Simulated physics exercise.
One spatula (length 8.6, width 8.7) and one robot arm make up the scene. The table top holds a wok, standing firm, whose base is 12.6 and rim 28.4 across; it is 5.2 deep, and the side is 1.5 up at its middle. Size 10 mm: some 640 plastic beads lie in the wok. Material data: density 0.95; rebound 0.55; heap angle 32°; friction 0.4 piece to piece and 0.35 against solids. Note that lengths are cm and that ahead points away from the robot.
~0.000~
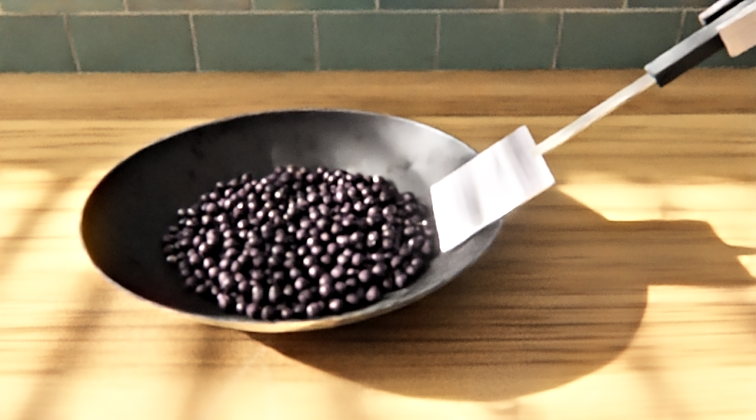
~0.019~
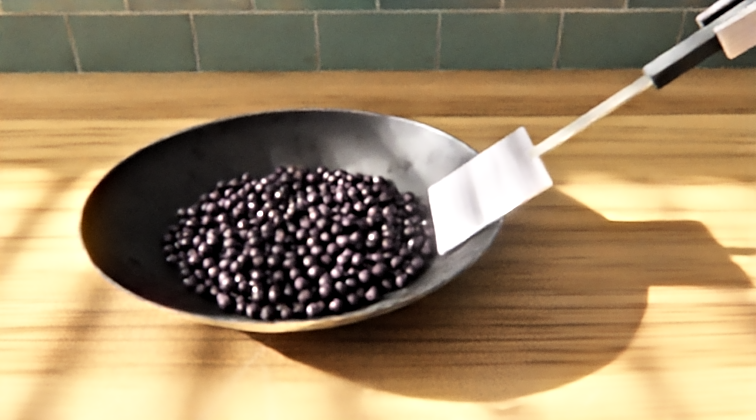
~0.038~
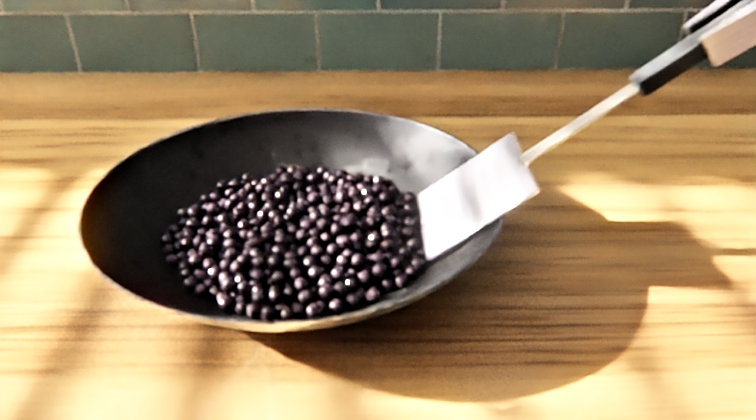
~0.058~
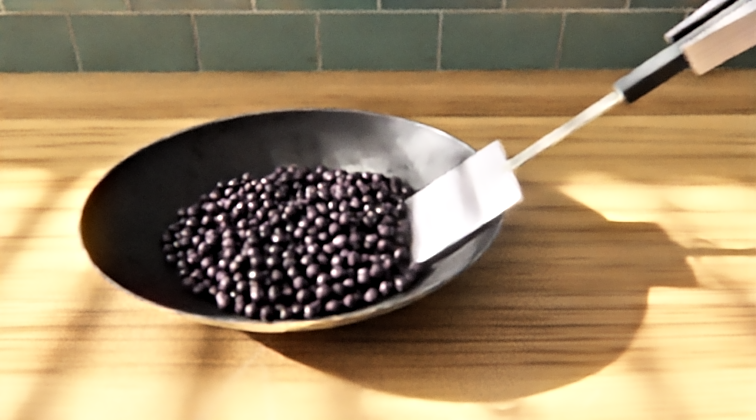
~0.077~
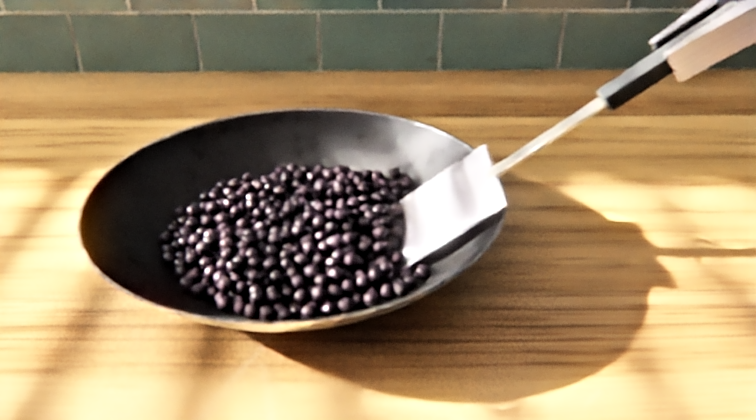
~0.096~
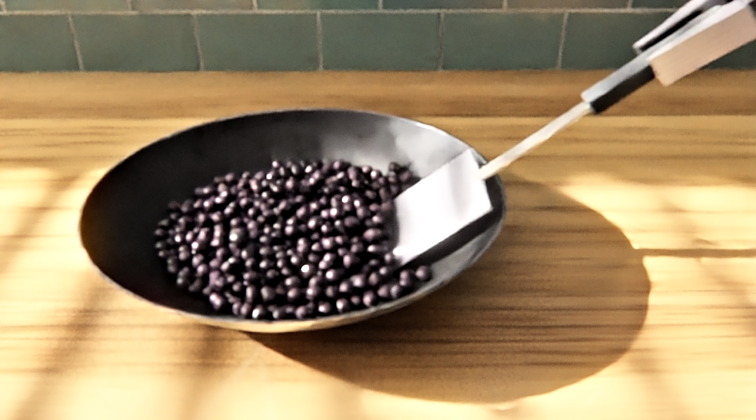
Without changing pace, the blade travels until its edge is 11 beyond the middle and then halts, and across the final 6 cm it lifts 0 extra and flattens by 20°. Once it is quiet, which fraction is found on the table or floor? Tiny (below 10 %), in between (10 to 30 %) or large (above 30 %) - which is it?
In between, so 10 to 30 %.
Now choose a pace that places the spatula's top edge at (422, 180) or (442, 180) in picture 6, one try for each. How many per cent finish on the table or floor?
First try around 35 %, second try around 25 %.
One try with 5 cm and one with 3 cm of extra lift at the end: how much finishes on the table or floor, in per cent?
Try one gives about 15 in a hundred, try two about 20 in a hundred.
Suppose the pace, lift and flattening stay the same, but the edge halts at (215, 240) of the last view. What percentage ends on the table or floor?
Around 0 percent.
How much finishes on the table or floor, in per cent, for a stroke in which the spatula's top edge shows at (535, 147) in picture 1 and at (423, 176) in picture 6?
Around 35 per cent finishes on the table or floor.
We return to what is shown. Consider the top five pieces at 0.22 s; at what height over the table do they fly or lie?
Roughly 4 cm above the table.
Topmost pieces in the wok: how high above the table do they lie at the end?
Height at the end: Around 7.0 cm.
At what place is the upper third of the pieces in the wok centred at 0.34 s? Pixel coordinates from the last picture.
It is centred at roughly (180, 207).
After 0.22 s, sloping 38°, highest piece 4 above the table; 645 in the wok.
After 0.34 s, sloping 32°, highest piece 6 above the table; 645 in the wok.
After 0.60 s, sloping 18°, highest piece 7 above the table; 550 in the wok, 91 on the table or floor, 4 on the blade or in flight.
After 1.65 s, sloping 18°, highest piece 7 above the table; 548 in the wok, 97 on the table or floor.
In the end, 548 in the wok, 97 on the table or floor. That is 15 % on the table or floor.
